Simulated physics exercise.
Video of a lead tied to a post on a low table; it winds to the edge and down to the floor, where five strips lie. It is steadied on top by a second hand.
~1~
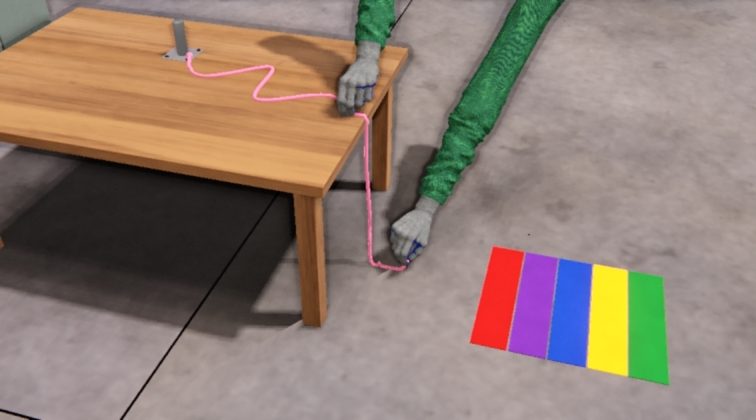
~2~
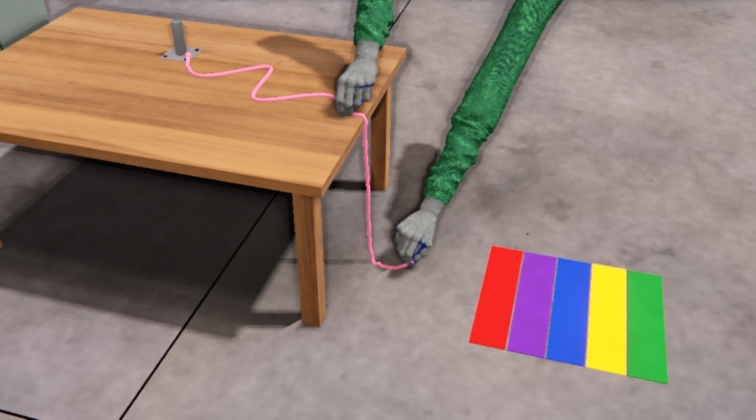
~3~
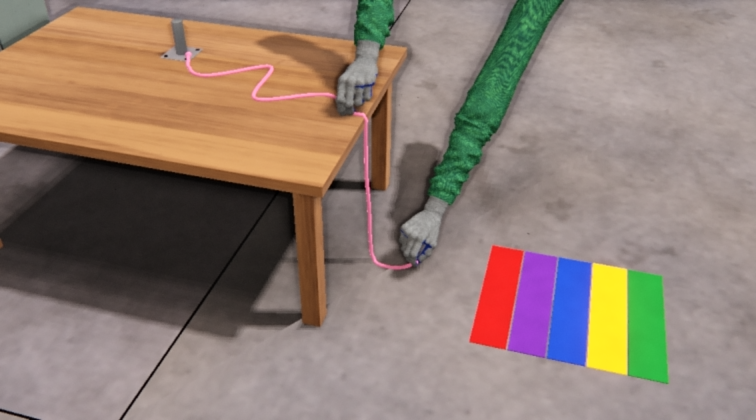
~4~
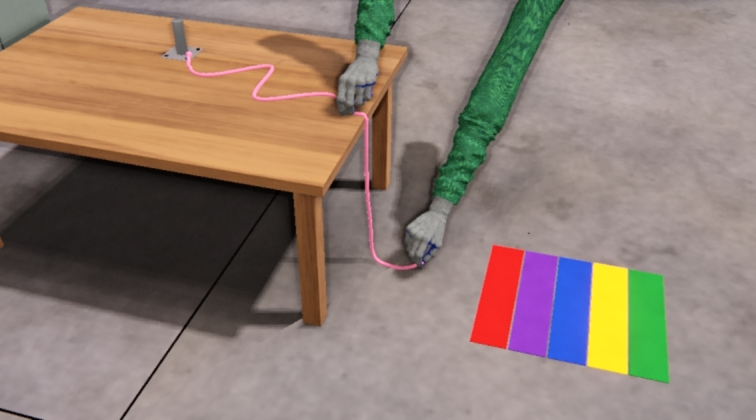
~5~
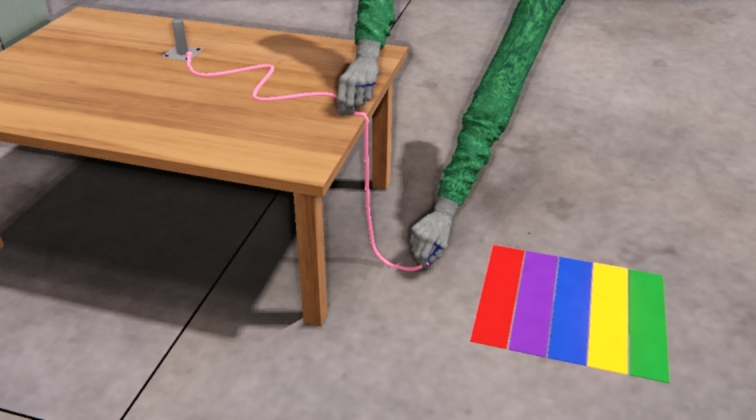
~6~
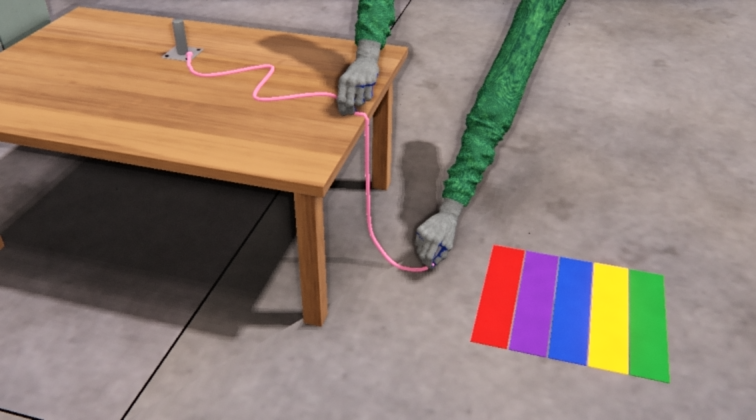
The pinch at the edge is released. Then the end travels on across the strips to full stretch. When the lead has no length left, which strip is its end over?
The green strip.
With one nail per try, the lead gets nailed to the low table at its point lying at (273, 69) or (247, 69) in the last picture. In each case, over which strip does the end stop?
The end stops on yellow and then on yellow.
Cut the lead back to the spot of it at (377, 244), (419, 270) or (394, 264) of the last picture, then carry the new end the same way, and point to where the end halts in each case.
First (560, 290), then (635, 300), then (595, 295).
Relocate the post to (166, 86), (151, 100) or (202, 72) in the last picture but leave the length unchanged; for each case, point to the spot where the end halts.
Per try, approx.: (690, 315); (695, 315); (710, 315).
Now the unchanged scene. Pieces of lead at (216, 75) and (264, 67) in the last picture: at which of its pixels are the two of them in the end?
Around (245, 69), then around (285, 80).
Early on, end near (579, 292); over blue.
Midway, end near (629, 301); over yellow.
At the end of the slack, end near (657, 307); over green. The green one.
